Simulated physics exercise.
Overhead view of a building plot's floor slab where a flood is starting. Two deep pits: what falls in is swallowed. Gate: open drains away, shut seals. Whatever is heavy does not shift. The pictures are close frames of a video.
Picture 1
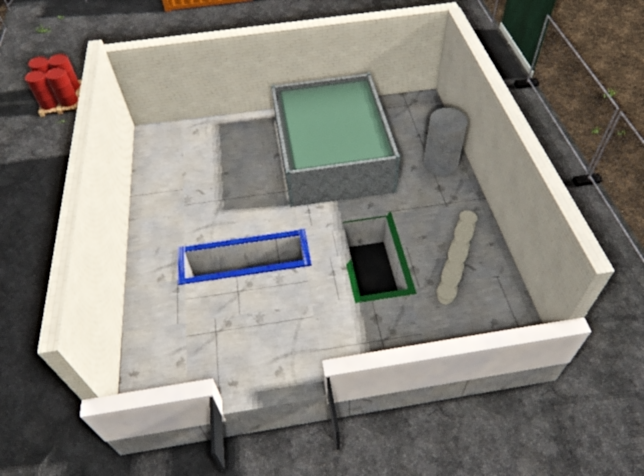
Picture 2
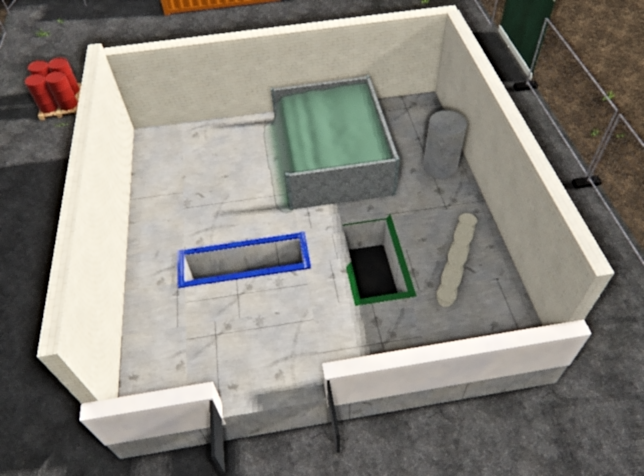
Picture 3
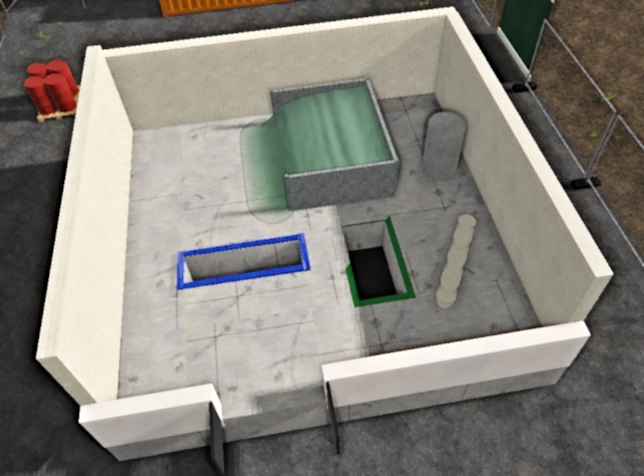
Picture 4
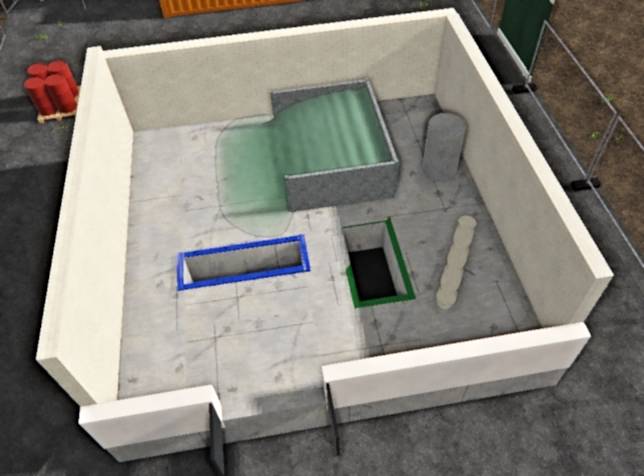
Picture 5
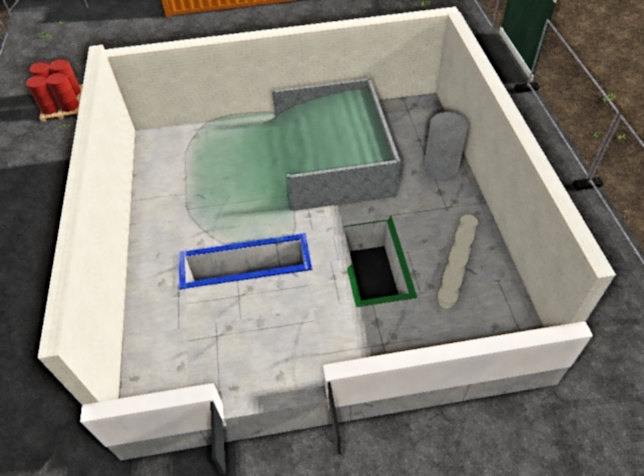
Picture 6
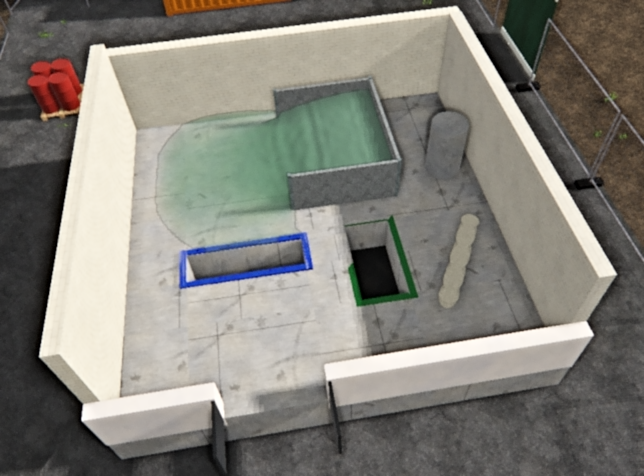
Pale green water pours out through the open left side of a grey block-walled tank and spreads leftward in a widening, rounded sheet across a pale floor slab. The walled building plot, seen from high above by a still camera, has a blue-edged pit left of centre and a green-edged pit to its right. A grey round-topped block, red drums outside at upper left and an orange container behind stay motionless.
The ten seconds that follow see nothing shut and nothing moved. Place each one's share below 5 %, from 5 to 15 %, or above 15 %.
Result: The gate drains a share of five to fifteen per cent; the blue pit drains a share exceeding fifteen per cent; the green pit drains a share of five to fifteen per cent.
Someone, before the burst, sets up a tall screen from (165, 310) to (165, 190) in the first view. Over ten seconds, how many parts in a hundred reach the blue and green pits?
Approximate split, blue: 40 in a hundred; green: 6 in a hundred.
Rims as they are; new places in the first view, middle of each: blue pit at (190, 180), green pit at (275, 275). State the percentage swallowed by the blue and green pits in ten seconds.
Roughly: Blue pit 50 %, green pit 6 %.
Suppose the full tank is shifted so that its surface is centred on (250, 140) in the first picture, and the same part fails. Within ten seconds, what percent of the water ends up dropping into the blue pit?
Share for the blue pit - 10 in a hundred.
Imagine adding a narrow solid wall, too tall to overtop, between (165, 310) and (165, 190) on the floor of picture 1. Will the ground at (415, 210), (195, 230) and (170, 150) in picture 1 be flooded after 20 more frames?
Spared; swamped; swamped.
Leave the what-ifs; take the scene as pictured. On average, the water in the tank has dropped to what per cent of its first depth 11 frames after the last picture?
Around 28 in a hundred, give or take.
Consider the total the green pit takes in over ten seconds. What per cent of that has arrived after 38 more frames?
About 20 per cent.
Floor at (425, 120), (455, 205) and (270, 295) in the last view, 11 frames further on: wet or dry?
In turn, the three spots are high and dry, high and dry and high and dry.
A moment on, water covers 35 % of the floor; the gate 0 %, the blue pit 1 %, the green pit 0 %.
Next, water covers 40 % of the floor; the gate 0 %, the blue pit 3 %, the green pit 0 %.
Then, water covers 50 % of the floor; the gate 1 %, the blue pit 8 %, the green pit 0 %.
Later, water covers 80 % of the floor; the gate 5 %, the blue pit 22 %, the green pit 1 %.
In the end, water covers 95 % of the floor; the gate 8 %, the blue pit 28 %, the green pit 7 %.
